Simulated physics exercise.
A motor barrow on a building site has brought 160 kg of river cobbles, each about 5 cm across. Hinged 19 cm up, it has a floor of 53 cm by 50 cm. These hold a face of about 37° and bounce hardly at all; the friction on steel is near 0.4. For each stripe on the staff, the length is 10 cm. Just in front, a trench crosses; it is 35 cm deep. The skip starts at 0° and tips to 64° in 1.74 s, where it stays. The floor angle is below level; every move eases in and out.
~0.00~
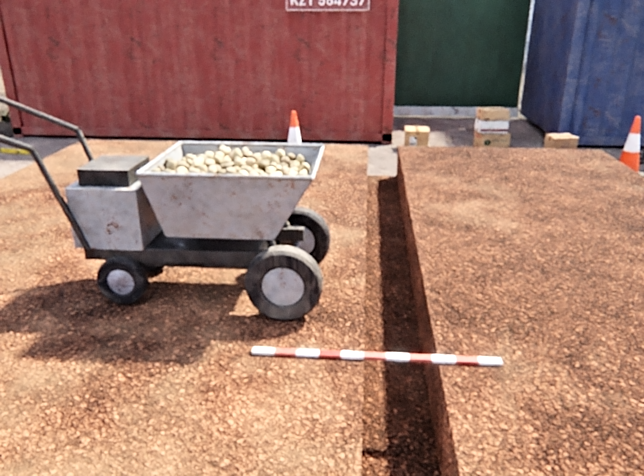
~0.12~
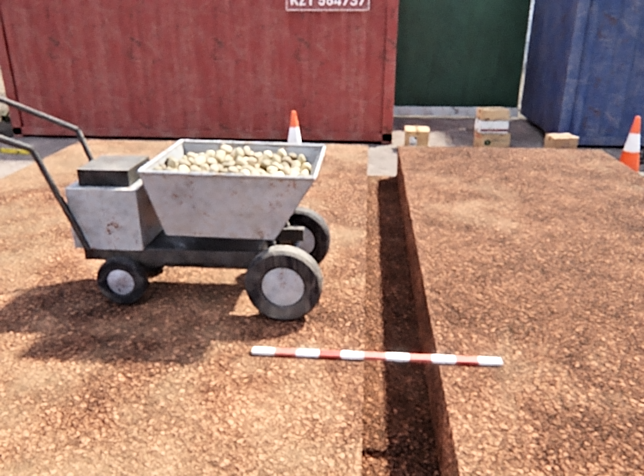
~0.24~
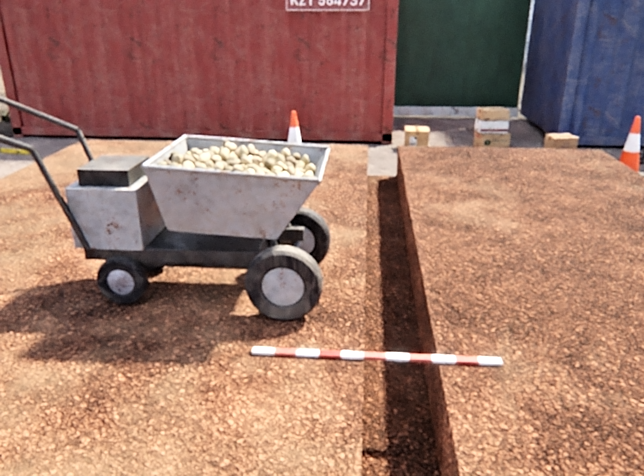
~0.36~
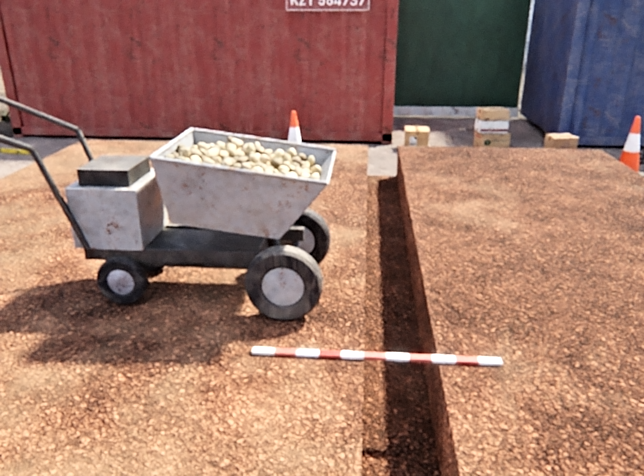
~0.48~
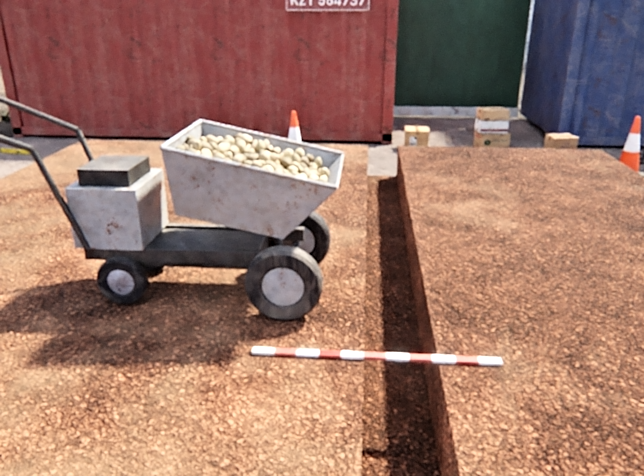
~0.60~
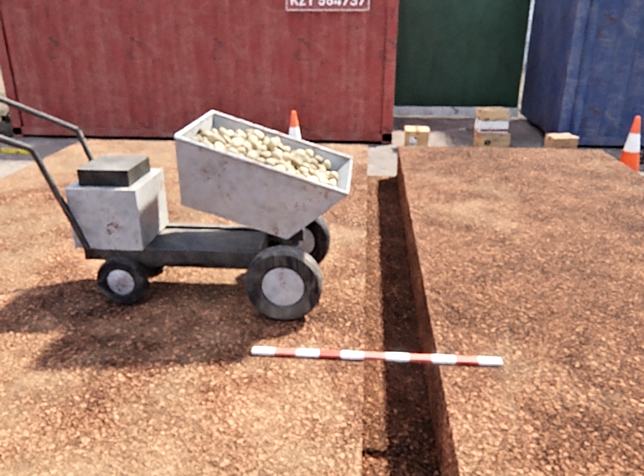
On a building site of reddish-brown gravel, seen from slightly above and to the side, red, green and blue containers stand behind. A grey motor barrow with a skip of pale cobbles sits at left, beside a narrow trench and a red-and-white staff, with orange cones and small boxes beyond. The skip's rear rises gradually, tilting it rightward, while the barrow and camera stay still.
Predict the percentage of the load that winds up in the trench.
My prediction is about 42 per cent.
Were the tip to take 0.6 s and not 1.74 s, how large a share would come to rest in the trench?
Close to 25 percent, then.
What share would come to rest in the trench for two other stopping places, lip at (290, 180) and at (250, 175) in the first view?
60 and 60 %.
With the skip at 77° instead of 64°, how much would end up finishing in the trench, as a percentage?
Expect roughly 60 per cent.
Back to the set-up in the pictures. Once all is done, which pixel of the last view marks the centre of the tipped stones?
Roughly at (412, 333).
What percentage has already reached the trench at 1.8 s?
By that moment, roughly 10 per cent of the load.
After 1.3 s the floor is at 54°; 100 % in the skip; the foremost stones are at (391, 222).
After 1.8 s the floor is at 64°; 78 % in the skip, 11 % in the trench, 11 % past the trench; the foremost stones are at (482, 298).
After 2.2 s the floor is at 64°; 60 % in the skip, 18 % in the trench, 22 % past the trench; the foremost stones are at (528, 303).
After 4.1 s the floor is at 64°; 35 % in the skip, 42 % in the trench, 23 % past the trench; the foremost stones are at (561, 307).
